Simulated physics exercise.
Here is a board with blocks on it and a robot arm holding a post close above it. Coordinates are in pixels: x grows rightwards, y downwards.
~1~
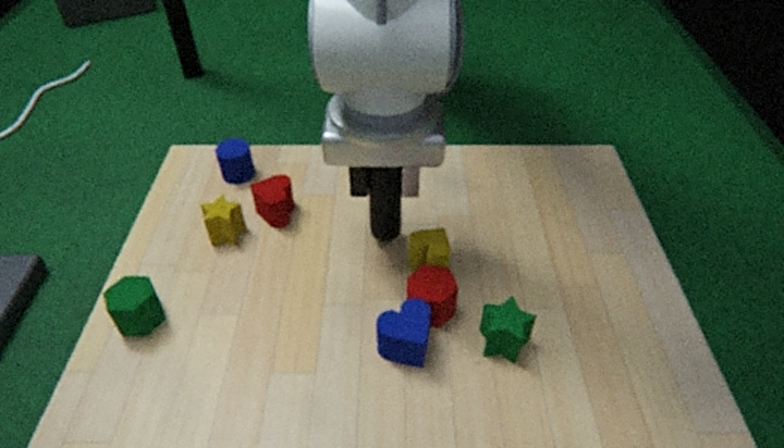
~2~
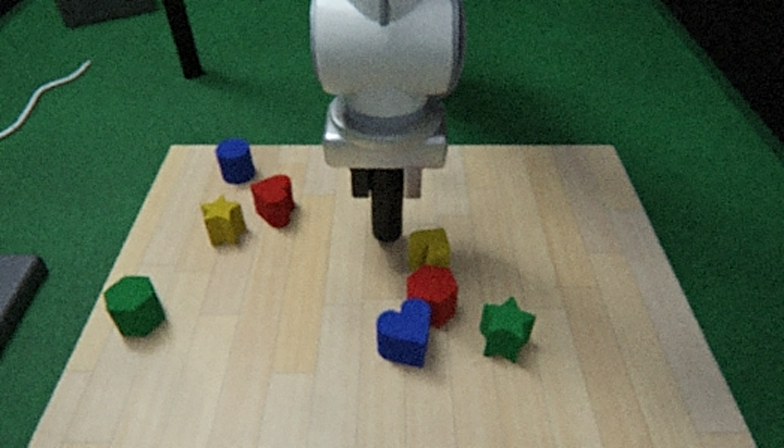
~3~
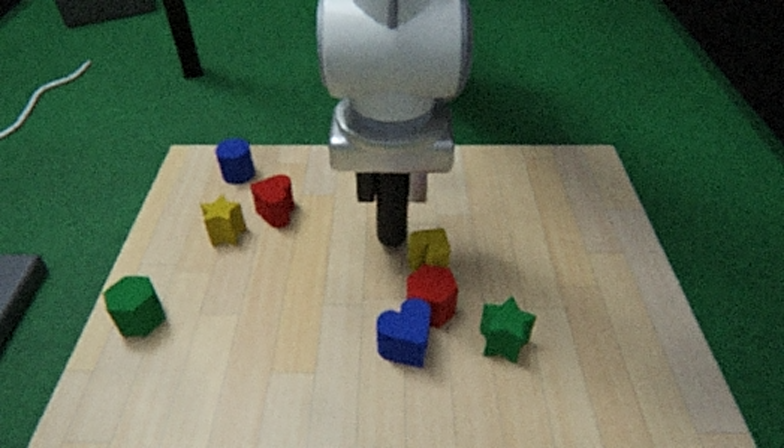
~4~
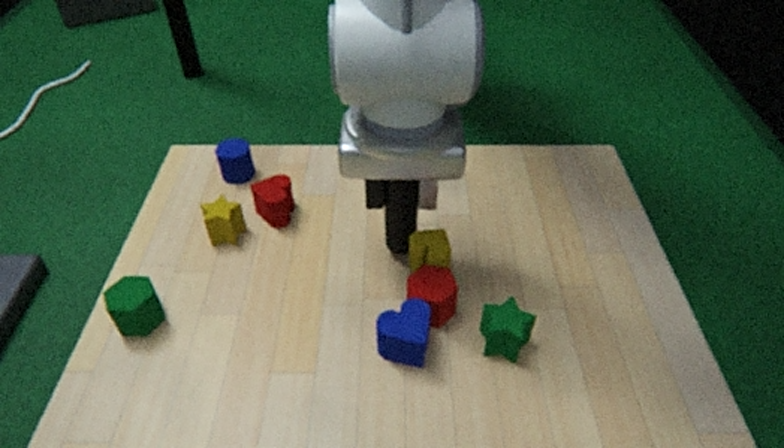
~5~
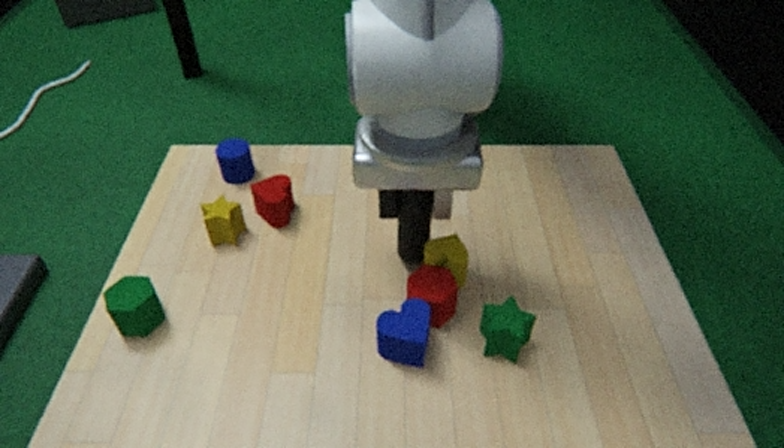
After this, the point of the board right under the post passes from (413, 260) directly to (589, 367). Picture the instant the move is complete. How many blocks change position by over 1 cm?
The answer is two blocks.
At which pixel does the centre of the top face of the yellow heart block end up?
The yellow heart block ends near (530, 269).
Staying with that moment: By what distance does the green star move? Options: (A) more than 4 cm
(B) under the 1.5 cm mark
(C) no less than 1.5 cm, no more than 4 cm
Choice C: No less than 1.5 cm, no more than 4 cm.
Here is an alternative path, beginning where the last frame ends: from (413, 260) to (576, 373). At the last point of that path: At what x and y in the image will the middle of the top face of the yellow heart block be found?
I'd expect the centre of its top face to be at (523, 269).
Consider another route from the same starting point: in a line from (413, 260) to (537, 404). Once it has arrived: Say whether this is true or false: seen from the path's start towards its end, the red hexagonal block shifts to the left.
Answer: False.
On the path given first. One third of the way, post (467, 286); red hexagonal block (436, 285), turned 20° clockwise; yellow heart block (505, 264), turned 65° anticlockwise.
Two thirds of the way, post (526, 321); red hexagonal block (436, 285), turned 20° clockwise; yellow heart block (530, 269); green star (519, 328), turned 50° clockwise.
At the end, post (592, 361); blue heart block unmoved; red hexagonal block (436, 285), turned 20° clockwise; yellow heart block (530, 269), turned 120° anticlockwise; green star (523, 332), turned 70° clockwise.
